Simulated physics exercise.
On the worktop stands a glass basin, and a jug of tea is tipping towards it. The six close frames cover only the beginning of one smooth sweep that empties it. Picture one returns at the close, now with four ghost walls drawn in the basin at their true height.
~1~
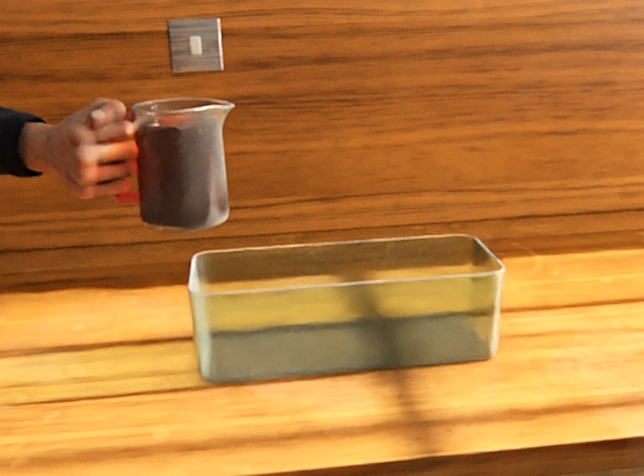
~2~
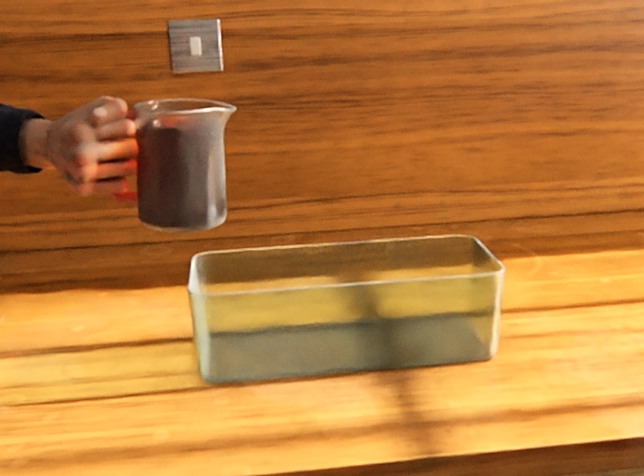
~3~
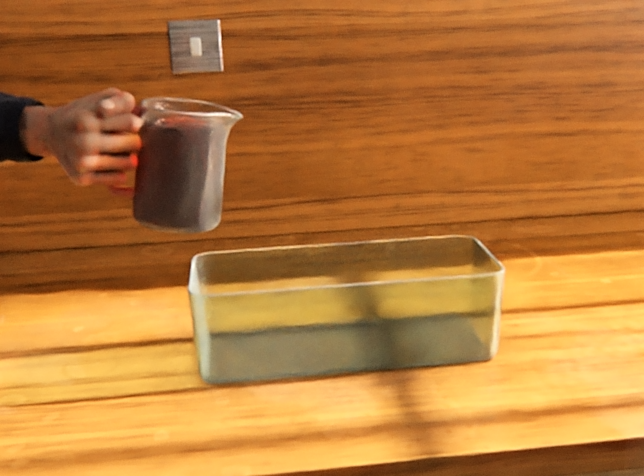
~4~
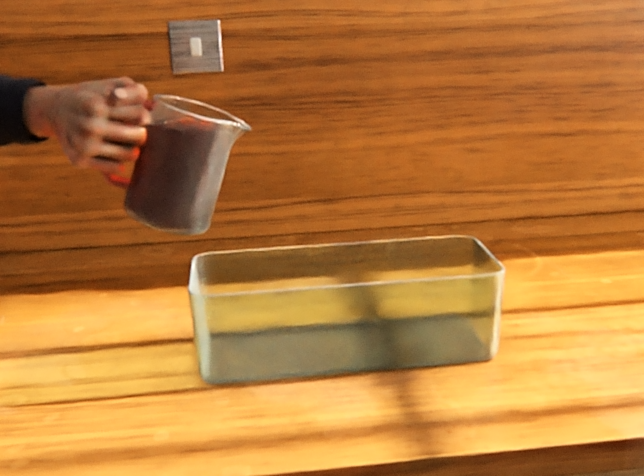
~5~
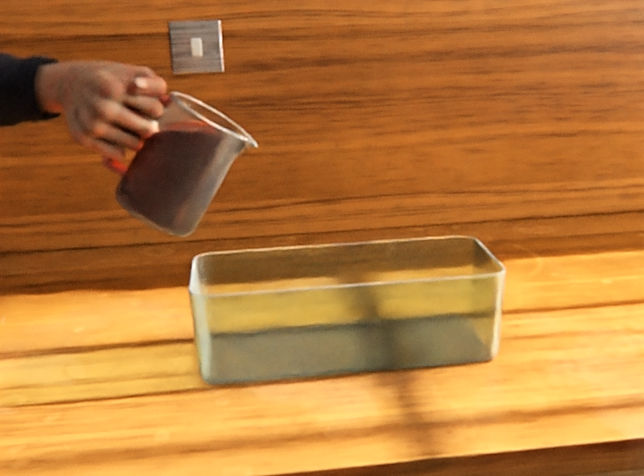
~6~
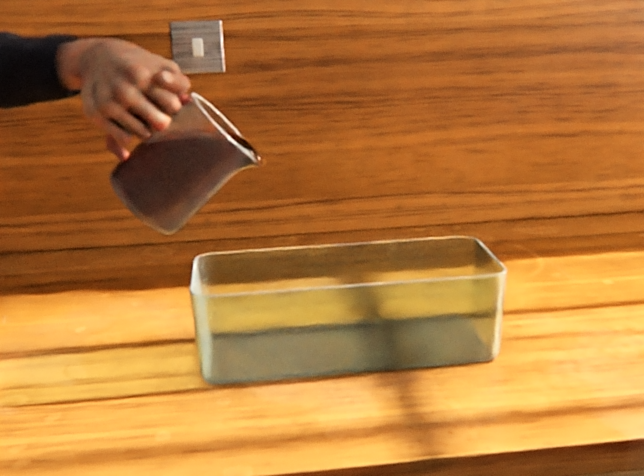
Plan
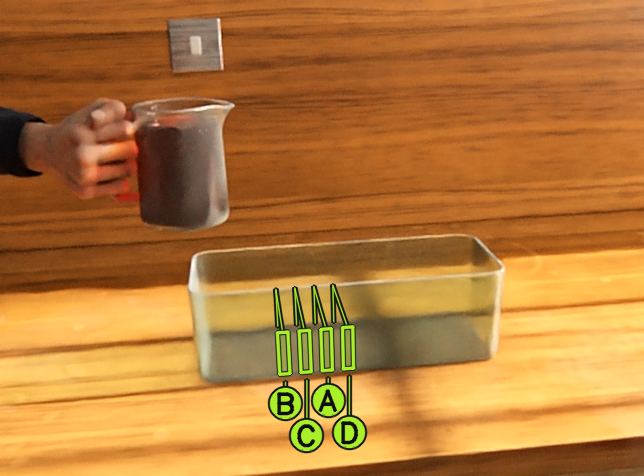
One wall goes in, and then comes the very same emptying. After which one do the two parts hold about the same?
Choose C.
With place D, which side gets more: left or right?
The left side.
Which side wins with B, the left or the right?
The right one.
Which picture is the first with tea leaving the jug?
Picture 6.
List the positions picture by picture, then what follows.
Upright, lip at (231, 105); basin from (200, 379) to (496, 354); nothing has left yet.
Tipped about 2°, lip at (234, 108); nothing has left yet.
Tipped about 9°, lip at (240, 115); nothing has left yet.
Tipped about 20°, lip at (248, 127); nothing has left yet.
Tipped about 33°, lip at (256, 144); nothing has left yet.
Tipped about 49°, lip at (260, 165); tea is over the lip, down to (260, 165).
On the marked copy, A at (328, 378); B at (285, 381); C at (306, 379); D at (349, 376).
With A, about 81 % ends left of the wall and 9 % right of it; 10 % is lost outside.
With B, about 11 % ends left of the wall and 87 % right of it.
With C, about 50 % ends left of the wall and 48 % right of it.
With D, about 90 % ends left of the wall and 4 % right of it; 6 % is lost outside.
